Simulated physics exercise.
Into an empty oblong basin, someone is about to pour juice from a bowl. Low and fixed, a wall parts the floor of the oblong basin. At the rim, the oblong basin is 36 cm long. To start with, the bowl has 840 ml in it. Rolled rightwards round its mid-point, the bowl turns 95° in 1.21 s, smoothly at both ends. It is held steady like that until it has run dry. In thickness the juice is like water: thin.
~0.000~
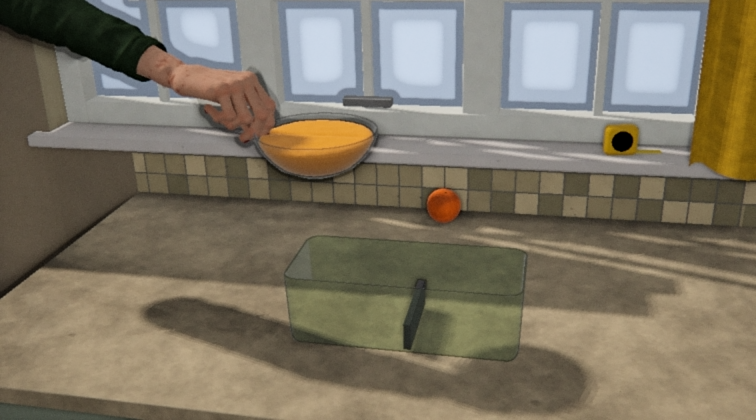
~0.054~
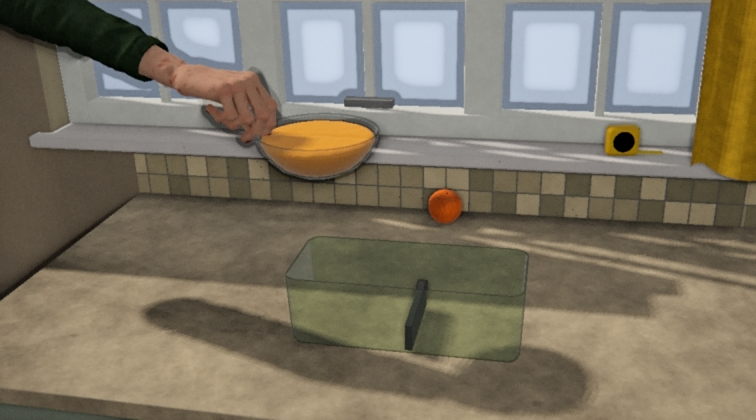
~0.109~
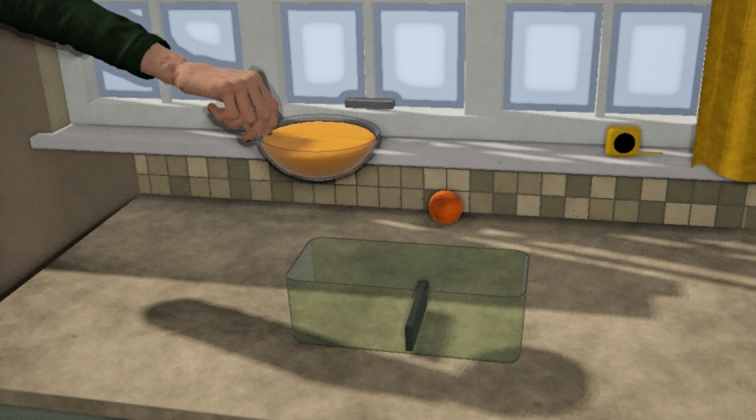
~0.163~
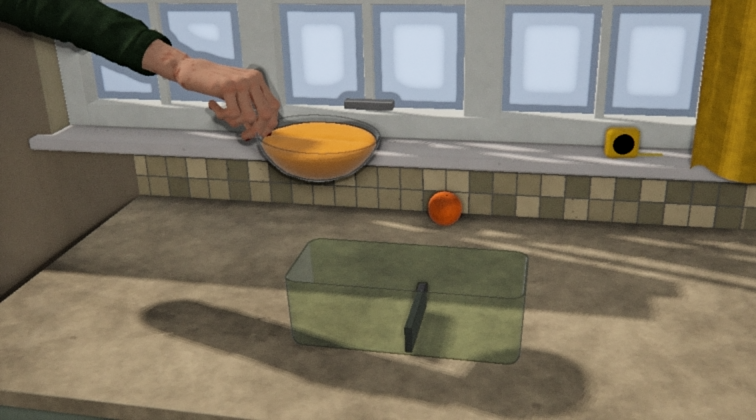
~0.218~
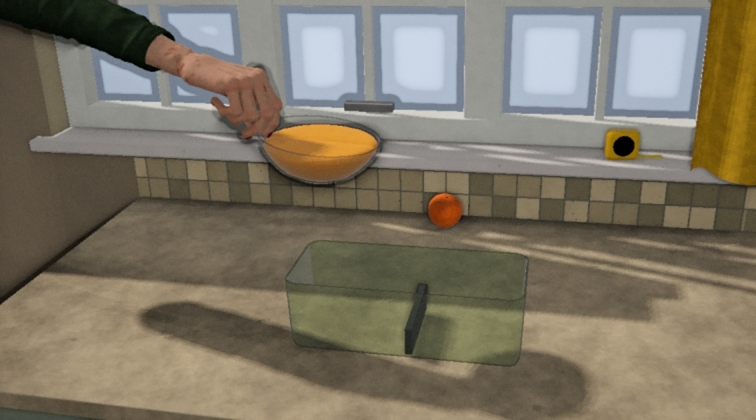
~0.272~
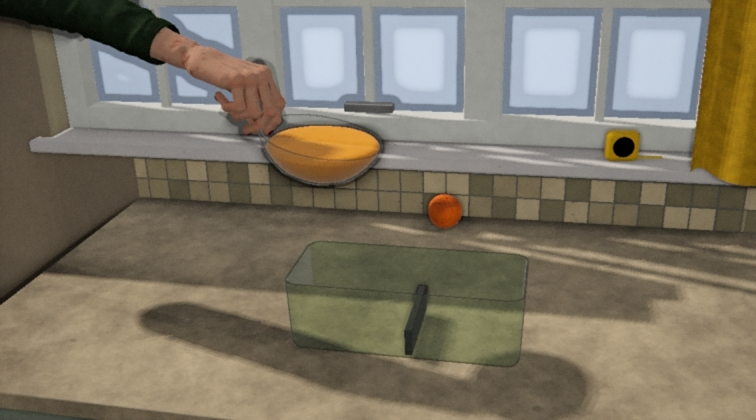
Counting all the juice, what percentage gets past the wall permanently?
The share past the wall is about 68 per cent.
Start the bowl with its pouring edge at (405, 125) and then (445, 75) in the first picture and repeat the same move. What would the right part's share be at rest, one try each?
90 in a hundred, followed by 70 in a hundred.
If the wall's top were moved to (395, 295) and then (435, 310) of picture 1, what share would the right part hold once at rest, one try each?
The first gives near 85 per cent and the second near 45 per cent.
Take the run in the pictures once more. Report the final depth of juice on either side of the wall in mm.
The left side settles near 10 mm and the right side near 24 mm.
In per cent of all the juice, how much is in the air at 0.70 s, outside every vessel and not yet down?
Near 44 per cent at that time.
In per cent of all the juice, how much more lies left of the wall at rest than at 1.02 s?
Around 4 per cent.
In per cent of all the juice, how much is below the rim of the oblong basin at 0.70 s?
Roughly 26 percent.
After 0.70 s the tilt is 59° and 30 per cent is still to pour, 3 is left of the wall and 22 right of it.
After 1.02 s the tilt is 89° and 0 per cent is still to pour, 26 is left of the wall and 68 right of it.
After 1.35 s the tilt is 95° and 0 per cent is still to pour, 30 is left of the wall and 68 right of it.
After 1.71 s the tilt is 95° and 0 per cent is still to pour, 30 is left of the wall and 68 right of it.
In the end 30 per cent lies left of the wall, 68 right of it and 2 outside.
